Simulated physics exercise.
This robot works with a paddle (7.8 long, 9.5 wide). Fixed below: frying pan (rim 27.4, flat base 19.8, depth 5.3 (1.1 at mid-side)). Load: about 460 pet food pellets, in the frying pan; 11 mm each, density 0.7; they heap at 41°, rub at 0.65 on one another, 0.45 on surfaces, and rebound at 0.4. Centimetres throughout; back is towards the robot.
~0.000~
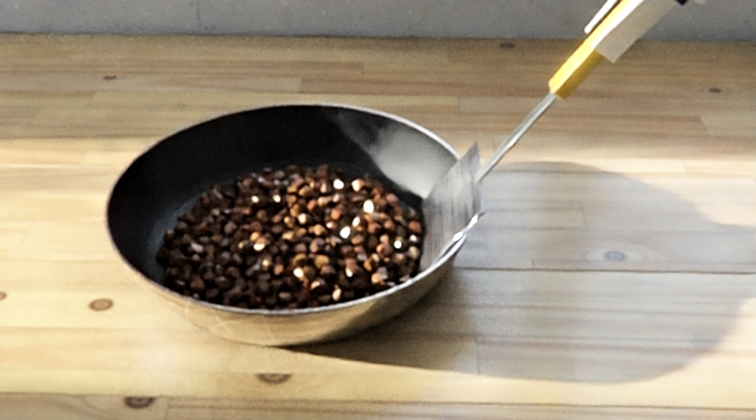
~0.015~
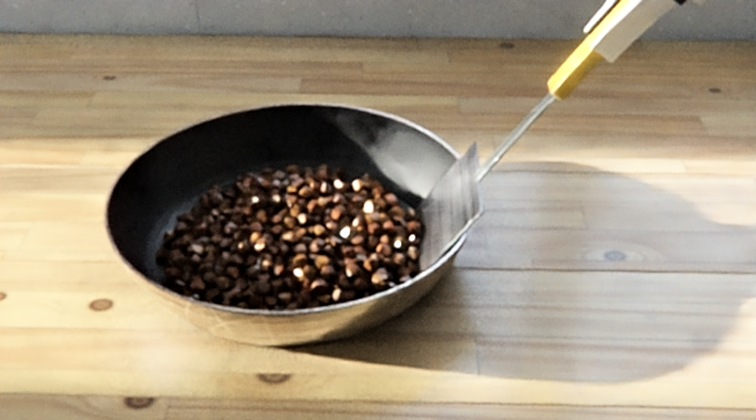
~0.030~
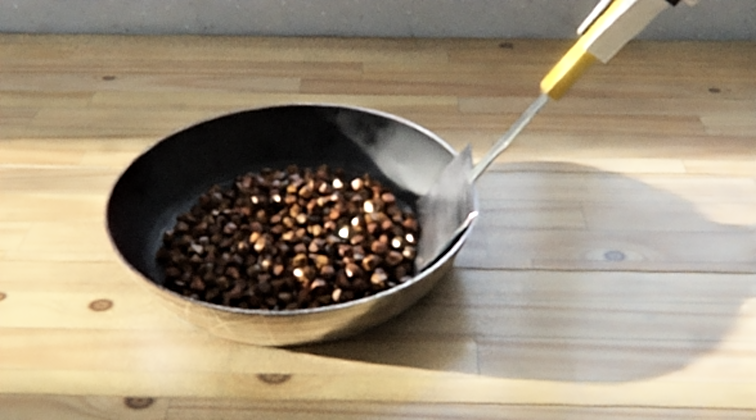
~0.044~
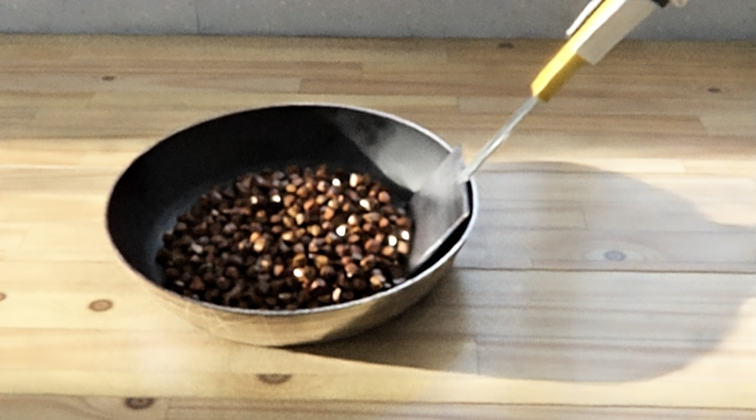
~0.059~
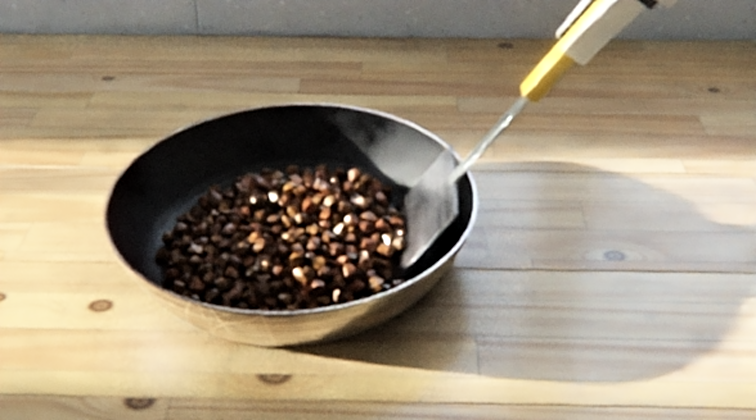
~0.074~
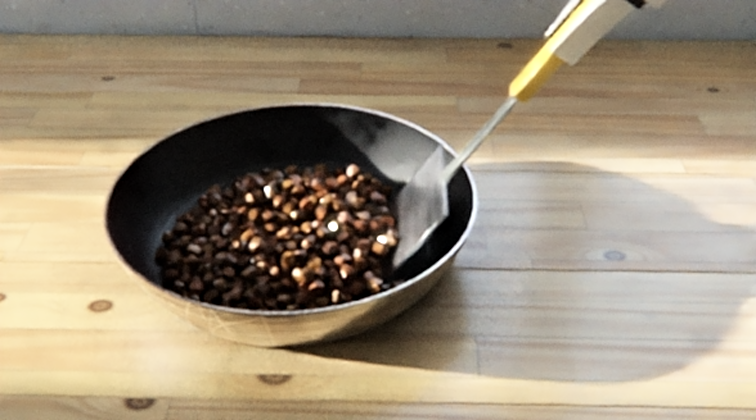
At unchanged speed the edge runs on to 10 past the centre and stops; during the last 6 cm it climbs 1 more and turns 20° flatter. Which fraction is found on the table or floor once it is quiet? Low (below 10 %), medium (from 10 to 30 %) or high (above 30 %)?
On the table or floor the share is low, below 10 %.
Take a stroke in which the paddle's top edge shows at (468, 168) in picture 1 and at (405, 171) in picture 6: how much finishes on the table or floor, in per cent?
About 15 per cent.
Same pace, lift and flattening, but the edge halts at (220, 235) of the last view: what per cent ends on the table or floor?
Some 0 per cent.
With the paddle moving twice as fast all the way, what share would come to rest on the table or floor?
It would be near 10 per cent.
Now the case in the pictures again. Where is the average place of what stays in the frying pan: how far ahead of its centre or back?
About 6.0 cm ahead.
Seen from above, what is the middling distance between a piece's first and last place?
Roughly 6 cm.
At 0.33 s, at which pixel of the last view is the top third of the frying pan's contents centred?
At about (163, 215).
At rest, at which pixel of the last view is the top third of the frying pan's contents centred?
Near (156, 202).
By 0.20 s, sloping 55°, highest piece 4 above the table; 459 in the frying pan.
By 0.33 s, sloping 49°, highest piece 6 above the table; 459 in the frying pan.
By 0.60 s, sloping 35°, highest piece 6 above the table; 429 in the frying pan, 28 on the table or floor, 2 on the blade or in flight.
By 1.65 s, sloping 35°, highest piece 6 above the table; 429 in the frying pan, 30 on the table or floor.
Final count, 429 in the frying pan, 30 on the table or floor. That is 7 % on the table or floor.
